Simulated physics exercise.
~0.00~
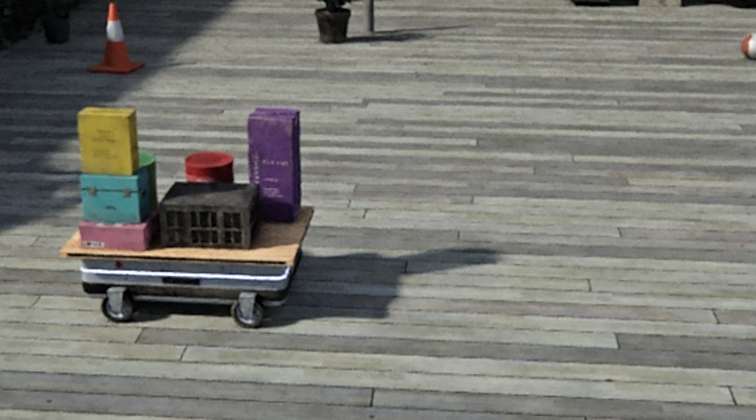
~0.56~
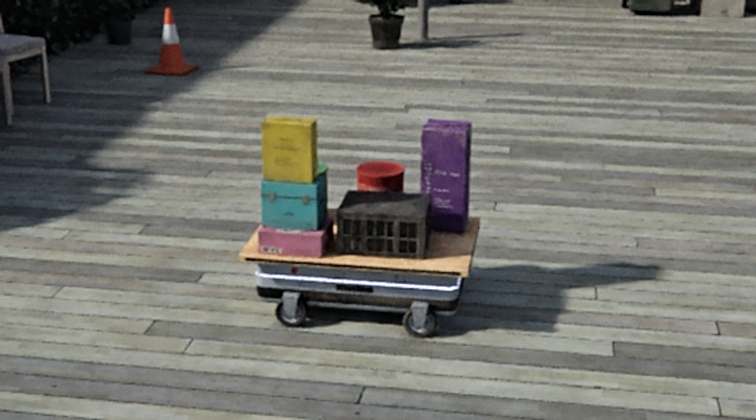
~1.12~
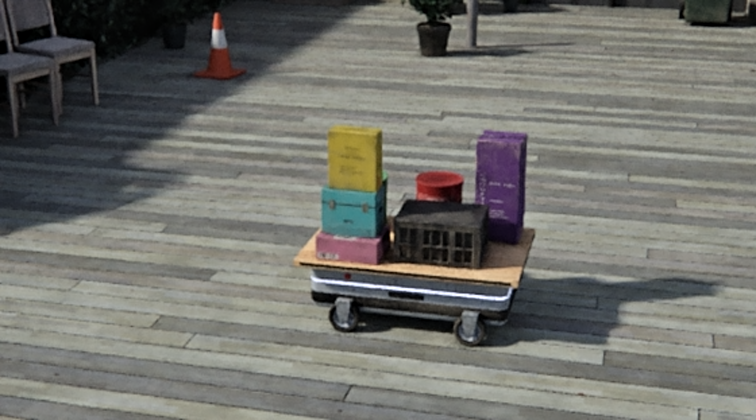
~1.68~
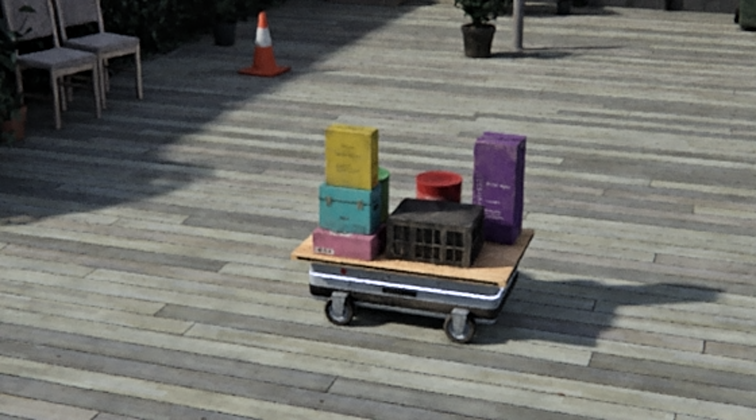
A cart loaded with colourful boxes rolls right across wooden decking and stops, its load still aboard.
